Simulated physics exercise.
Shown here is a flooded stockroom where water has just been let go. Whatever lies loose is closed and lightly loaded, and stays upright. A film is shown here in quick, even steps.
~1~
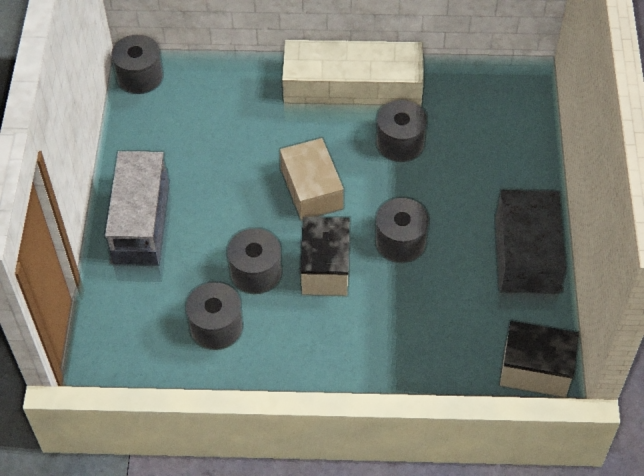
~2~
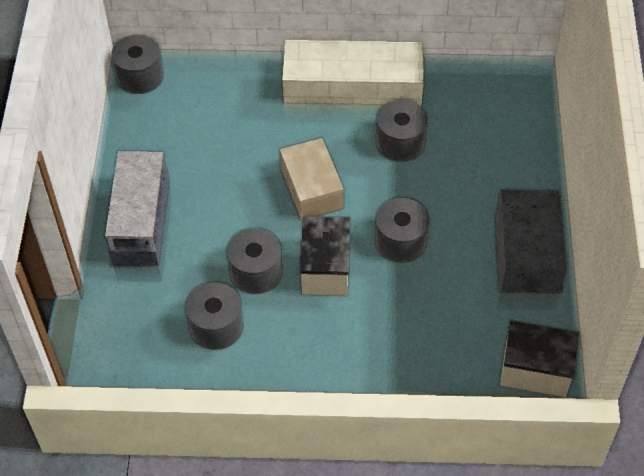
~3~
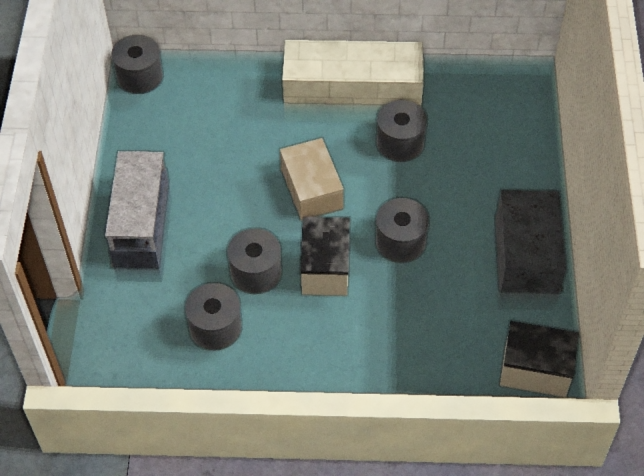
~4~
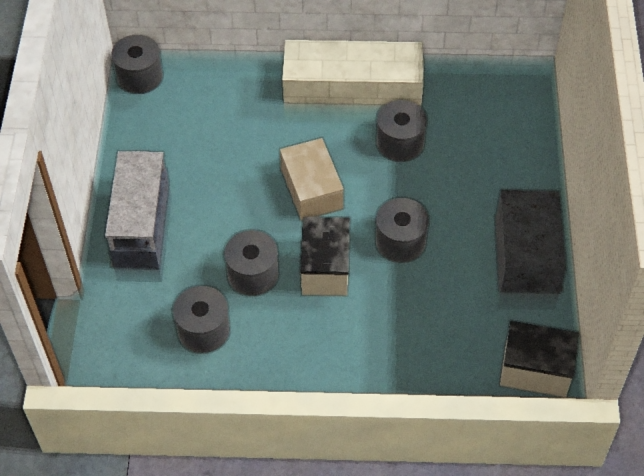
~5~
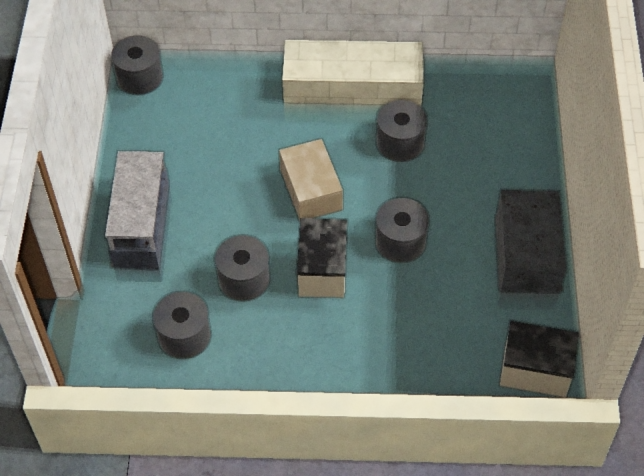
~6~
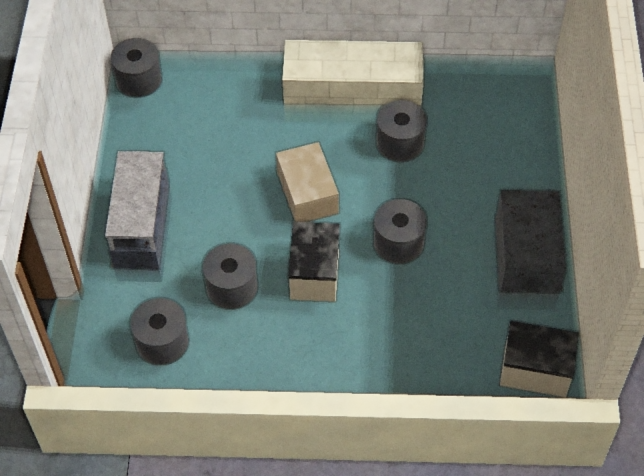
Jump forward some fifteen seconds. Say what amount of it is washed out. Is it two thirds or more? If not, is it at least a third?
I expect the portion to fall within the middle band.
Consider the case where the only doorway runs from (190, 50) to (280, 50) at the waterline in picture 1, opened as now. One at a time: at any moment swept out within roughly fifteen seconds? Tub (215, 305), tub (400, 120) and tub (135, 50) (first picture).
Taking each in turn, I'd say stuck within, carried off and carried off.
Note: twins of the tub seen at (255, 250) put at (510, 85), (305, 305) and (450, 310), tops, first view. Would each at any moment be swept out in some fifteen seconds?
The first does not leave, the second leaves, and the third does not leave.
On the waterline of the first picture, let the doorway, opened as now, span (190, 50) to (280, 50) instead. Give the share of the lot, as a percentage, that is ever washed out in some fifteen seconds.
I'd put it near 40 percent.
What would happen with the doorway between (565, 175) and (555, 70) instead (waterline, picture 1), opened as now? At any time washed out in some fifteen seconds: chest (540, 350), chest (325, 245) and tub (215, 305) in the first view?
First one held back, second flushed away, third held back.
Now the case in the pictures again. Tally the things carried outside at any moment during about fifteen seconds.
I get 4.
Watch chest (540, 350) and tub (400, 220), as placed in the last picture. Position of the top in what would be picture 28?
The first should be around (497, 358) and the second around (282, 281).
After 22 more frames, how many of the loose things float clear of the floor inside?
My count is 5.
A moment on, 0 of 8 are out; 8 afloat.
Next, 2 of 8 are out; 6 afloat.
Later, 3 of 8 are out; 5 afloat.
In the end, 4 of 8 are out; 4 afloat.
